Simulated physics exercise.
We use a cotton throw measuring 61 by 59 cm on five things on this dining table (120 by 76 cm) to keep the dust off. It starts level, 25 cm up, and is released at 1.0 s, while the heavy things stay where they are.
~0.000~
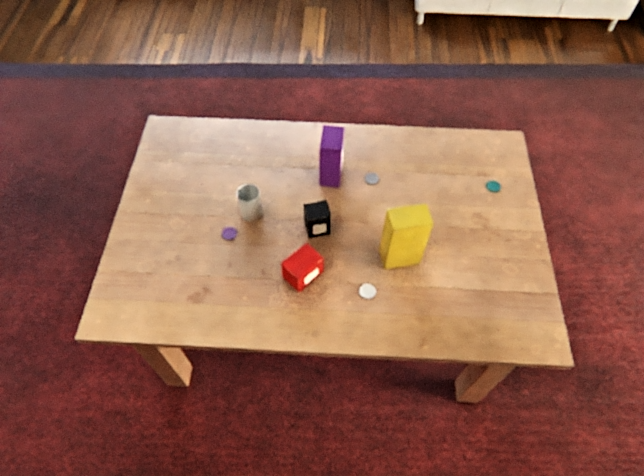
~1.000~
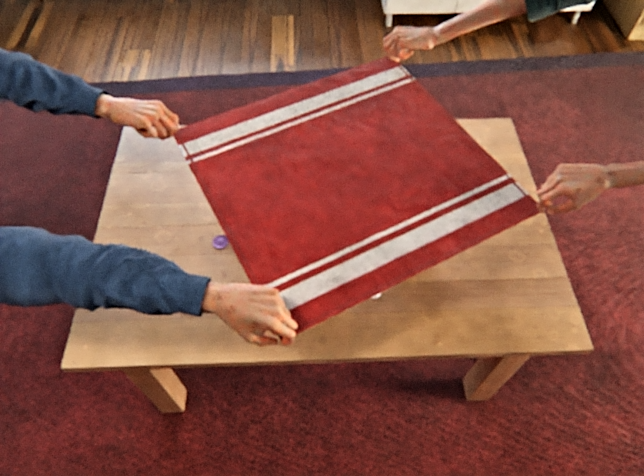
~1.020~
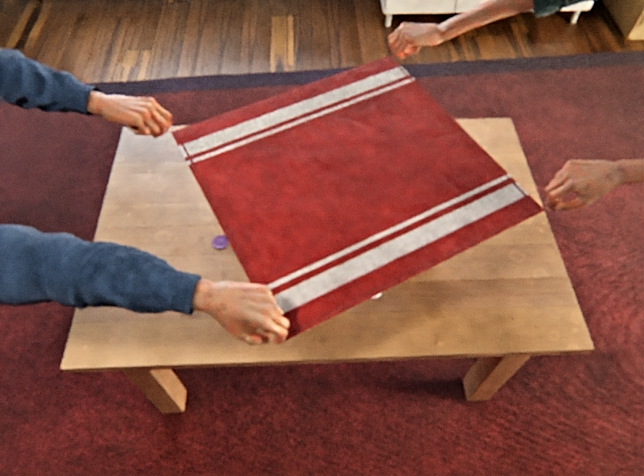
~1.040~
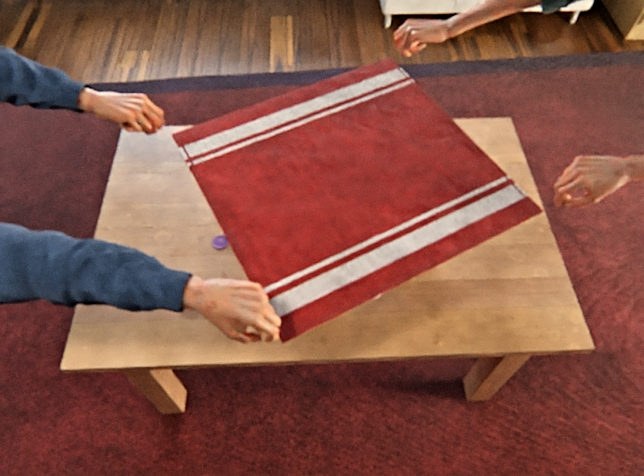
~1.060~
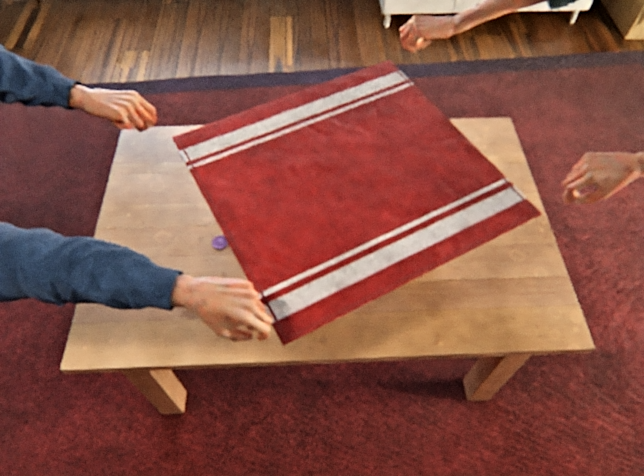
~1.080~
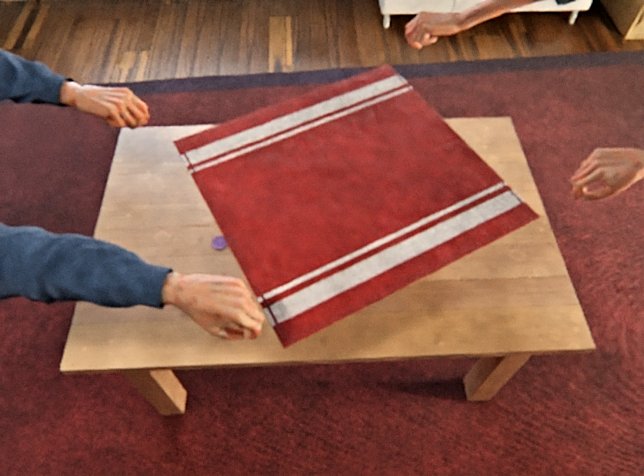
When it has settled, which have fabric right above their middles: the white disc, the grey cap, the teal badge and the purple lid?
Outcome: White disc: Out of view, grey cap: Out of view, teal badge: In view, purple lid: In view.
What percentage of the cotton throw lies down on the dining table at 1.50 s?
Around 5 percent, give or take.
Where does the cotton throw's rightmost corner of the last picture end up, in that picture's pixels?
Near pixel (442, 271).
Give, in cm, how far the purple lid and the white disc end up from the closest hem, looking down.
Around 3 centimetres for the first one and around 5 centimetres for the second.
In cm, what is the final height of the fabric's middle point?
Roughly 17 cm high.
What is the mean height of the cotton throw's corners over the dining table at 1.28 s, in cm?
2 cm.
At 1.3 s, 5 % of it is down, spanning 58 by 66 cm, above grey cap, white disc.
At 1.5 s, 5 % of it is down, spanning 69 by 66 cm, above grey cap, white disc.
At 1.7 s, 5 % of it is down, spanning 66 by 67 cm, above grey cap, white disc.
At 1.9 s, 5 % of it is down, spanning 64 by 66 cm, above grey cap, white disc.
At 2.7 s, 5 % of it is down, spanning 62 by 67 cm, above grey cap, white disc.
